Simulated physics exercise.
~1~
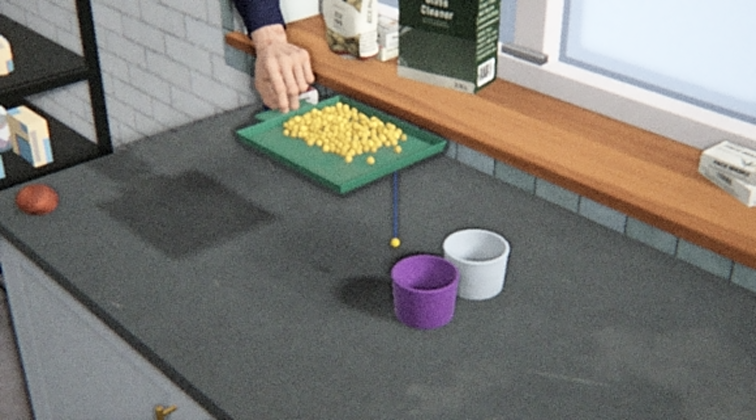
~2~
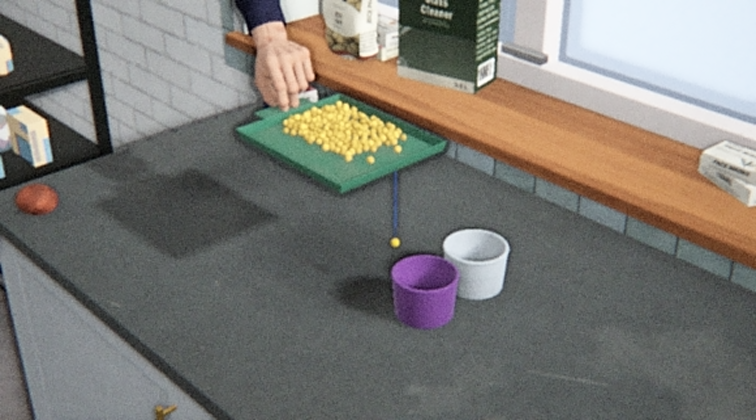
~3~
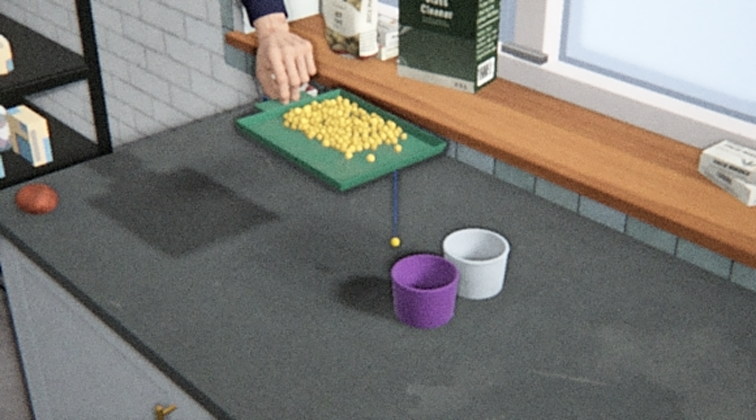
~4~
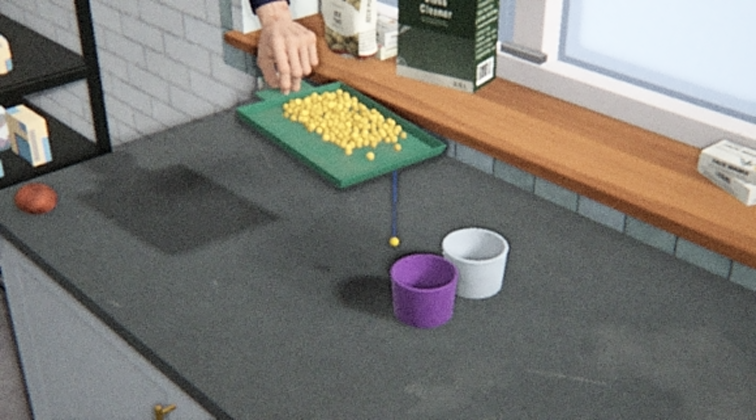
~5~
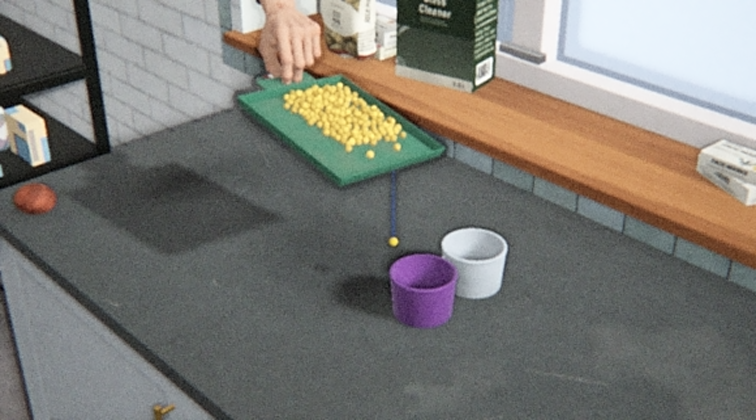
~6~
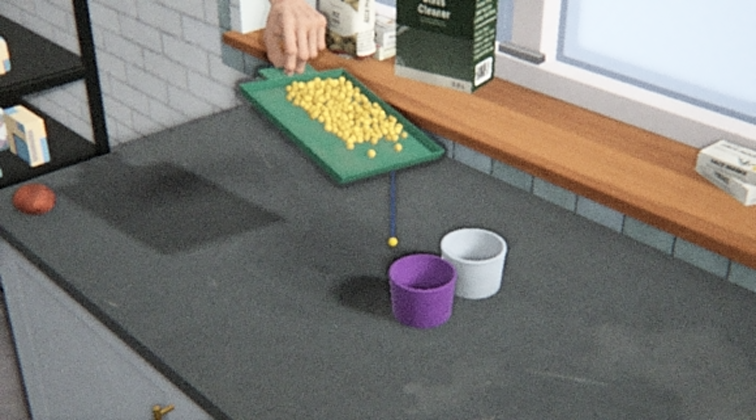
A hand slowly tilting a green tray of yellow puffed balls toward its right corner above purple and white dishes on a dark counter.
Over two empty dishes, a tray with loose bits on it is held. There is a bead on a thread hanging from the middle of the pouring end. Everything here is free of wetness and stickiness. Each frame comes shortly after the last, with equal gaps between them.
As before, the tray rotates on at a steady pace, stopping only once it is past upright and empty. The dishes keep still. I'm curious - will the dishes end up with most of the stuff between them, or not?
No, less than half of it.
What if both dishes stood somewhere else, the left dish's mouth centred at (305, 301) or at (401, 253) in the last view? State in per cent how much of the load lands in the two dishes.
About 0 per cent, then about 80 per cent.
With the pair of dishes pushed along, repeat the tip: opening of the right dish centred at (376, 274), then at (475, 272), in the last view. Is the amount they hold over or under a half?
First shift, a minority share; second shift, a minority share.
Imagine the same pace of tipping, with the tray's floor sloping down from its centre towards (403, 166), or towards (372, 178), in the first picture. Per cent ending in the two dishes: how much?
Roughly 60 % in the first case and 30 % in the second.
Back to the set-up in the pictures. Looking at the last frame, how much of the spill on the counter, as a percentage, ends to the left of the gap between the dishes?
Estimate: About 70 in every hundred.
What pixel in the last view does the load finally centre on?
Around (436, 267).
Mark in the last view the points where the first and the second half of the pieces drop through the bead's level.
Earlier half at (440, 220), later half at (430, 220).
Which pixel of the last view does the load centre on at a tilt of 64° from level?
Close to (410, 138).
Shortly afterwards, tray tipped steeply; the bulk on the tray; only a few in the right dish; a little outside both; a little in the air.
Next, tray tipped past a quarter turn; a little on the tray; only a few in the left dish; a little in the right dish; near two thirds outside both; near a quarter in the air.
Some moments later, tray tipped past a quarter turn; only a few in the left dish; a little in the right dish; the bulk outside both.
In the end, tray tipped past a quarter turn; only a few in the left dish; a little in the right dish; the bulk outside both.
